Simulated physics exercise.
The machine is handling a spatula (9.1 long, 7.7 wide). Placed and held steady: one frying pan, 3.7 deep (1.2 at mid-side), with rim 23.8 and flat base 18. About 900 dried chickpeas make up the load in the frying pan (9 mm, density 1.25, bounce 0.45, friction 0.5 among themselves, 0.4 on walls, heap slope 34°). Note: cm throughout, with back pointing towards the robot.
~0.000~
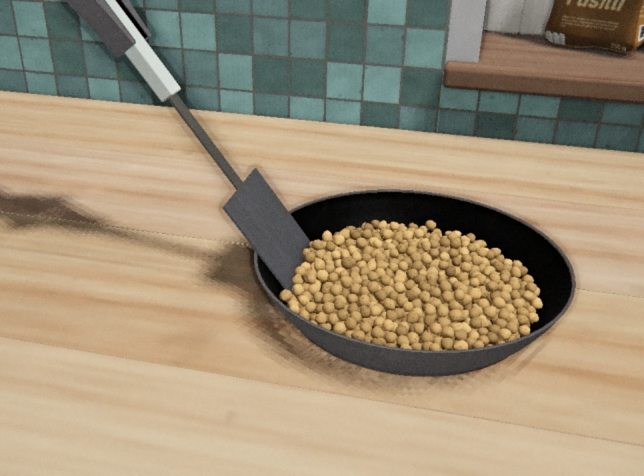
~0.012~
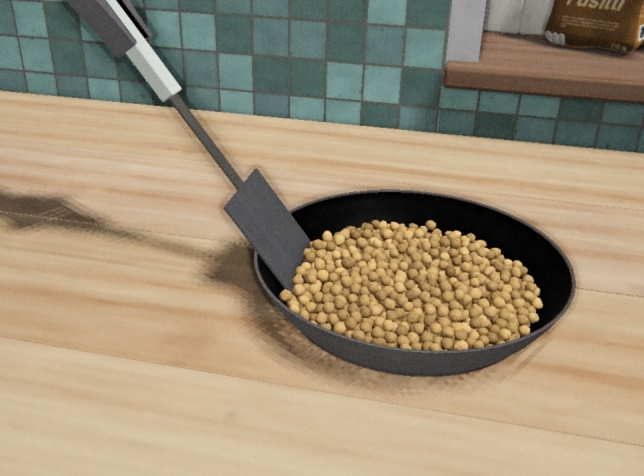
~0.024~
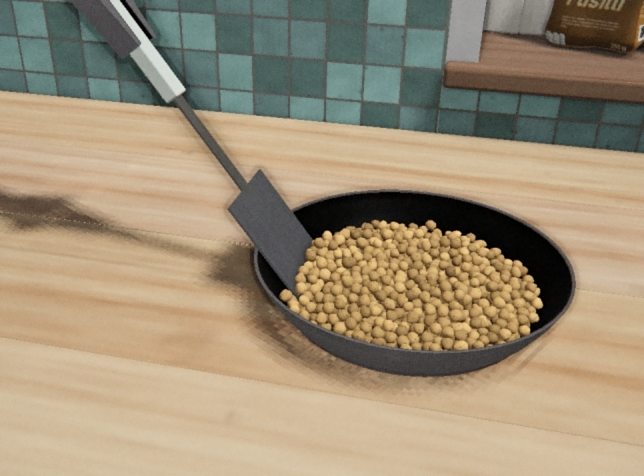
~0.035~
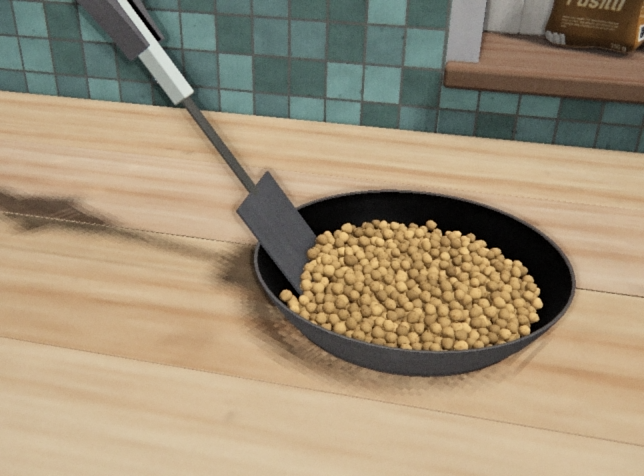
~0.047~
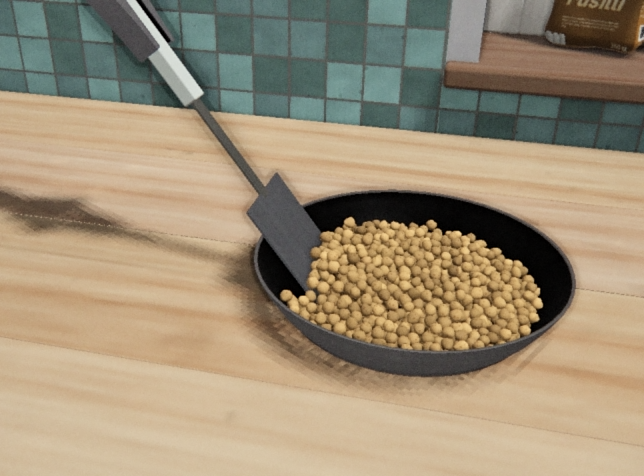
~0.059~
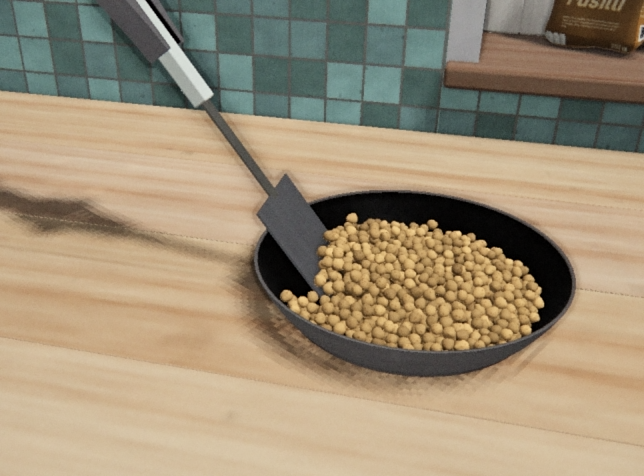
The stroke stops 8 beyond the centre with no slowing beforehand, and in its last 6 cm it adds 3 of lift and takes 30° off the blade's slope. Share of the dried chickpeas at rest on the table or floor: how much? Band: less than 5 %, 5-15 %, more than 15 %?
5-15 %.
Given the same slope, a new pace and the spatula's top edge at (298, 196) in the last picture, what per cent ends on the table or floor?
About 25 percent.
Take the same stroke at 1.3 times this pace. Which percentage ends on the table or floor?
Roughly 15 percent ends on the table or floor.
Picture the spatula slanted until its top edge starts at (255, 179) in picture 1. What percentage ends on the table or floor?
I'd estimate around 10 per cent.
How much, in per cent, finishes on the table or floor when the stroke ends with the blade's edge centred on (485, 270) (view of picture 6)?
Estimate: Approx. 0 %.
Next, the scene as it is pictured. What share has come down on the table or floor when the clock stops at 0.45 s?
It is near 10 percent.
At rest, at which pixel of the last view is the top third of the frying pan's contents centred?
Close to pixel (516, 280).
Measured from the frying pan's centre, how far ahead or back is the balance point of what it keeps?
The balance point lies close to 3.5 cm ahead.
After 0.13 s, sloping 53°, highest piece 6 above the table; 900 in the frying pan.
After 0.21 s, sloping 42°, highest piece 5 above the table; 900 in the frying pan.
After 0.45 s, sloping 23°, highest piece 5 above the table; 813 in the frying pan, 84 on the table or floor, 3 on the blade or in flight.
After 1.50 s, sloping 23°, highest piece 5 above the table; 811 in the frying pan, 89 on the table or floor.
At rest, 811 in the frying pan, 89 on the table or floor. That is 10 % on the table or floor.
